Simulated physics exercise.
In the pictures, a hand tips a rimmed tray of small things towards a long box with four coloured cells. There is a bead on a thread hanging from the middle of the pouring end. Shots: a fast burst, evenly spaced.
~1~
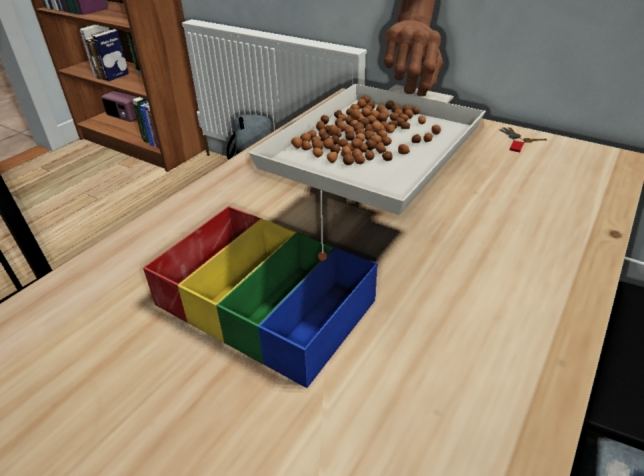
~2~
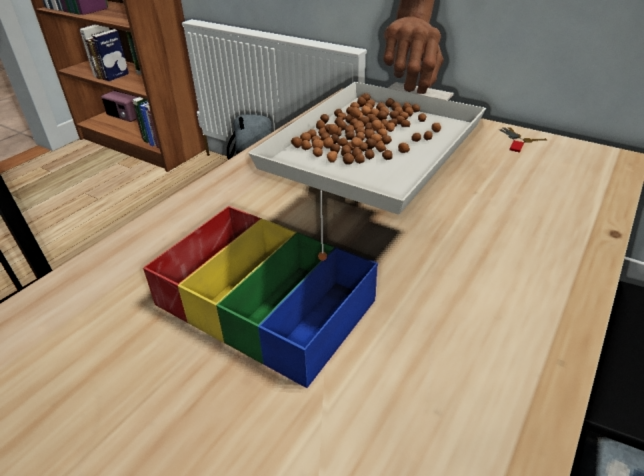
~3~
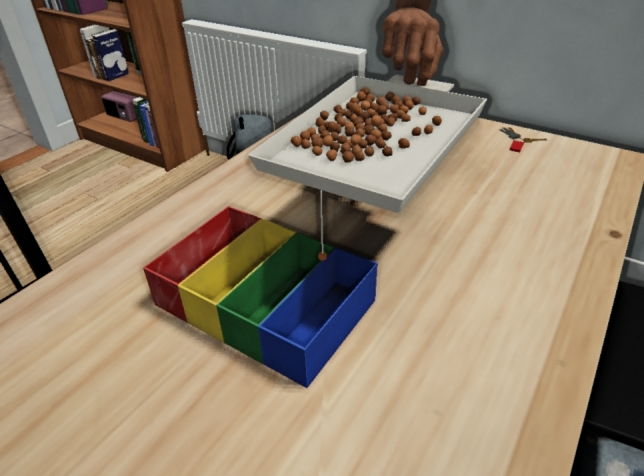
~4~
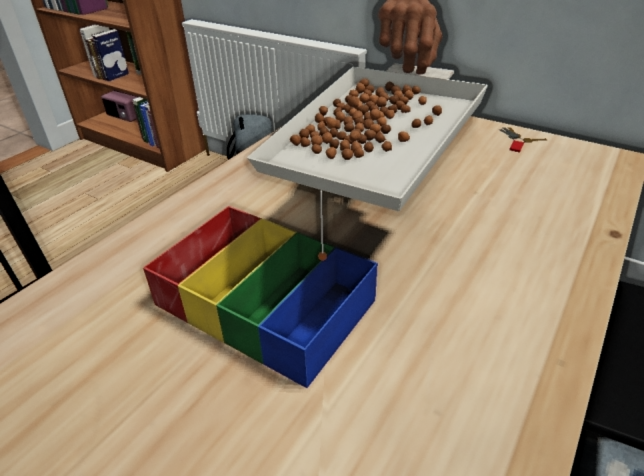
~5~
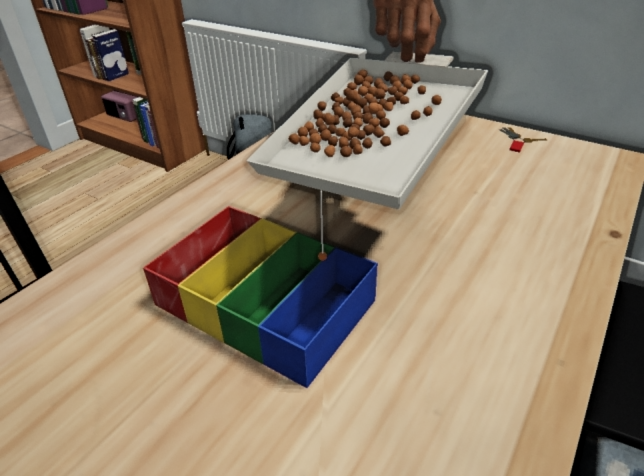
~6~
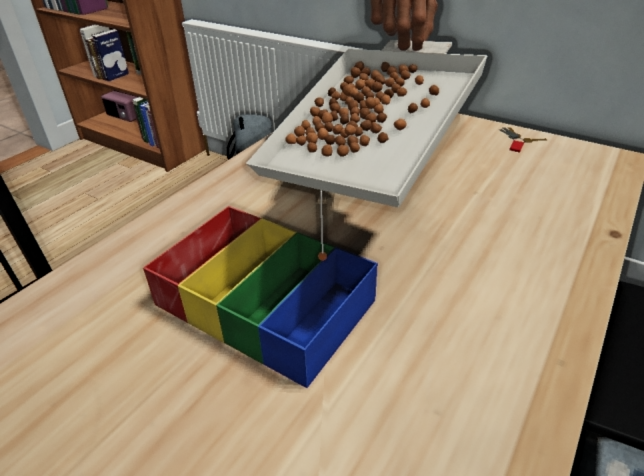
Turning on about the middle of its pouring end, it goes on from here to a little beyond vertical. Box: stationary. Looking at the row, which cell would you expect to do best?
I would expect the yellow cell to do best.
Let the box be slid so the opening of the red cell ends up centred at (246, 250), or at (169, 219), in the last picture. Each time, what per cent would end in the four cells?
First 100 %, then 90 %.
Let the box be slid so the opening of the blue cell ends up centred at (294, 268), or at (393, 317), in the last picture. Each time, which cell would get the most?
Try one: That green cell; try two: Red.
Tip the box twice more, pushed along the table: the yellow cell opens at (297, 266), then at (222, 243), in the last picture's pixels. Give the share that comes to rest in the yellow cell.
20 and 20 %.
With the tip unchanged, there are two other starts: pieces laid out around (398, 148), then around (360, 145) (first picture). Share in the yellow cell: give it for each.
You'd get 60 % the first time and 50 % the second.
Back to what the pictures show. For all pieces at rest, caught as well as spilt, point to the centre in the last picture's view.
Once it all stops, the middle lies near (243, 298).
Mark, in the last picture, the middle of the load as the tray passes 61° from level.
I'd put it at about (292, 141).
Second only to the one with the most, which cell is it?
That green cell.
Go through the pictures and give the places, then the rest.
The first picture shows corners of the pouring end (255, 151) and (400, 196), level; middle of the load (359, 128), hazelnuts; bead on its thread (323, 256); red cell (165, 292); yellow cell (201, 310); green cell (240, 331); blue cell (283, 353).
The second picture shows corners of the pouring end (255, 152) and (400, 196), level; middle of the load (359, 126).
The third picture shows corners of the pouring end (255, 153) and (400, 195), tipped barely, lowest at the left corner; middle of the load (358, 122).
The fourth picture shows corners of the pouring end (254, 156) and (398, 194), tipped a little, lowest at the left corner; middle of the load (357, 116).
The fifth picture shows corners of the pouring end (253, 158) and (397, 192), tipped a little, lowest at the left corner; middle of the load (356, 111).
The sixth picture shows corners of the pouring end (253, 161) and (395, 191), tipped clearly, lowest at the left corner; middle of the load (353, 106); red cell (165, 292); yellow cell (201, 310); green cell (240, 331); blue cell (283, 353).
Just after the last frame, tray tipped steeply; almost all on the tray; just a few falling or outside the box.
A moment on, tray tipped past a quarter turn; roughly two thirds on the tray; about a tenth in the yellow cell; just a few in the green cell; just a few in the red cell; roughly a quarter falling or outside the box.
Further on, tray tipped past a quarter turn; roughly two thirds in the yellow cell; roughly a quarter in the green cell; about a tenth in the red cell; about a tenth in the blue cell.
When it is over, tray tipped past a quarter turn; roughly two thirds in the yellow cell; roughly a quarter in the green cell; about a tenth in the red cell; about a tenth in the blue cell.
